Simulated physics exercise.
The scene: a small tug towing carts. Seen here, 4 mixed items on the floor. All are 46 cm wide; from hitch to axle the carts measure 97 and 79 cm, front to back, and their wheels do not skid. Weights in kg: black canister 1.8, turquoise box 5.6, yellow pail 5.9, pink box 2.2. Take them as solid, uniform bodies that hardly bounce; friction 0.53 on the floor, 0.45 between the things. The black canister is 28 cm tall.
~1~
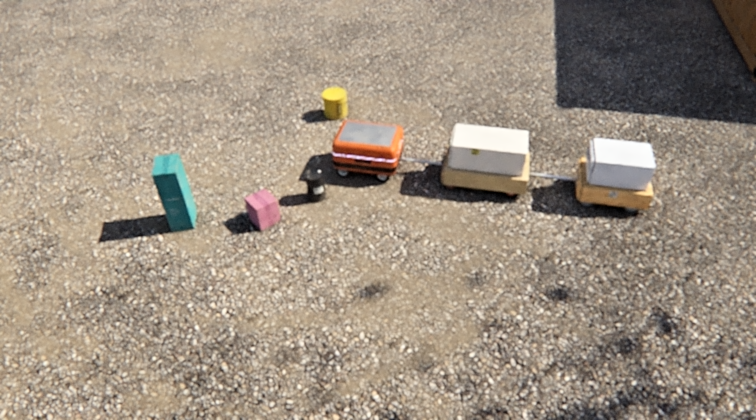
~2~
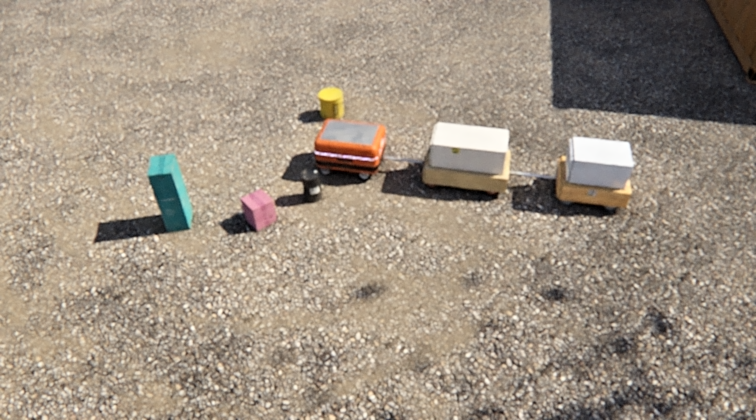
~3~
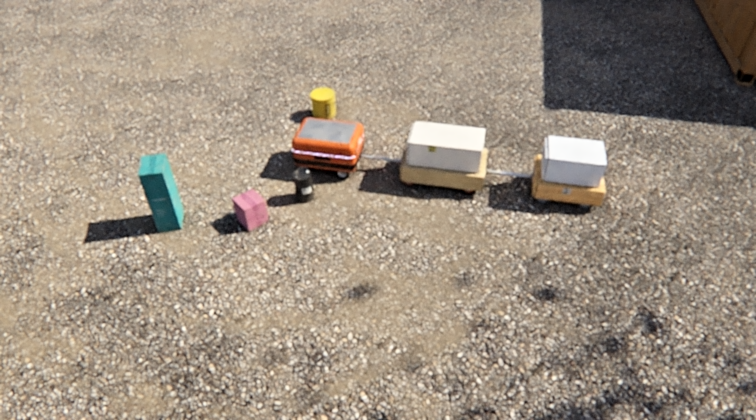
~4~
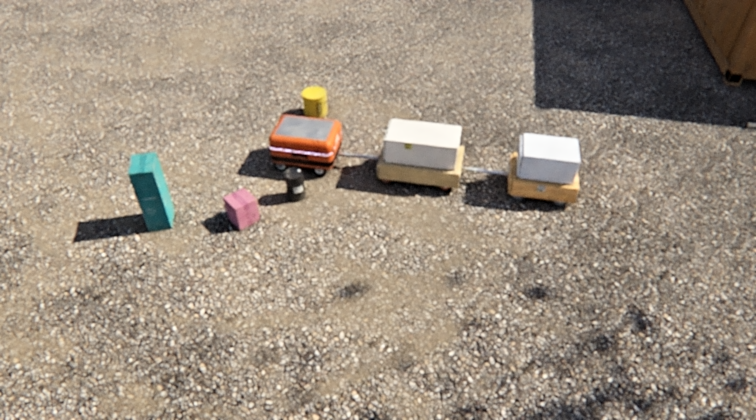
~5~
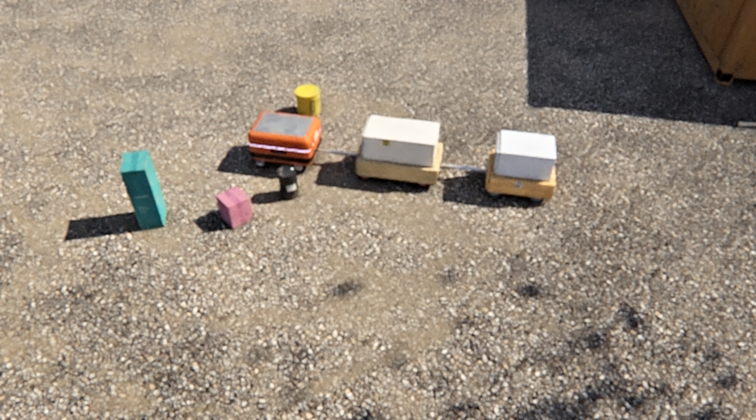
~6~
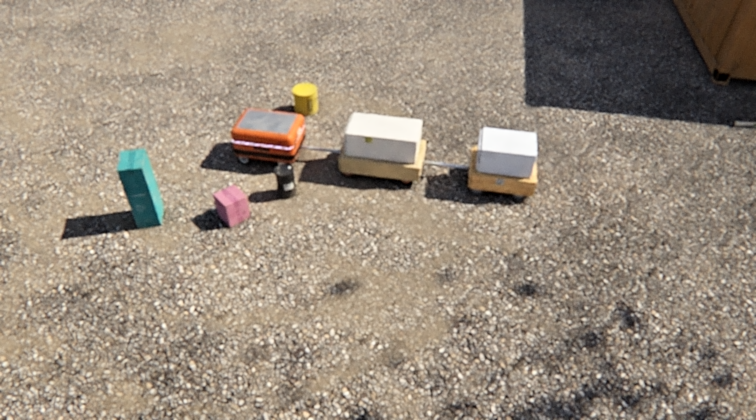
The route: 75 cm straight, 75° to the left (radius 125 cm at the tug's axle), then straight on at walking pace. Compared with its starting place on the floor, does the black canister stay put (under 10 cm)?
The black canister stays put.
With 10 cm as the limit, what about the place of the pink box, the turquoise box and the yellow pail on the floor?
The pink box stays put; the turquoise box ends elsewhere; the yellow pail holds its spot.
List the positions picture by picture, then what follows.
Tug 0 cm along; black canister (315, 185); turquoise box (175, 194), in the first frame.
Tug 14 cm along; pink box (259, 210); turquoise box (171, 194), in the second frame.
Tug 29 cm along; yellow pail (323, 104); pink box (251, 210), in the third frame.
Tug 43 cm along; turquoise box (152, 193); yellow pail (315, 103), in the fourth frame.
Tug 57 cm along; pink box (235, 207); turquoise box (145, 191), in the fifth frame.
Tug 71 cm along; black canister (286, 182); yellow pail (306, 100), in the sixth frame.
Then, 3.20 s later than the last frame, tug 235 cm along; turquoise box 7 cm from its spot.
Then, 5.90 s later than the last frame, tug 372 cm along; turquoise box 83 cm from its spot.
When it is over, not toppled but over 10 cm from the start, turquoise box; the other 3 within 10 cm of the start. End places, in pixels of the last picture, black canister near (286, 182).
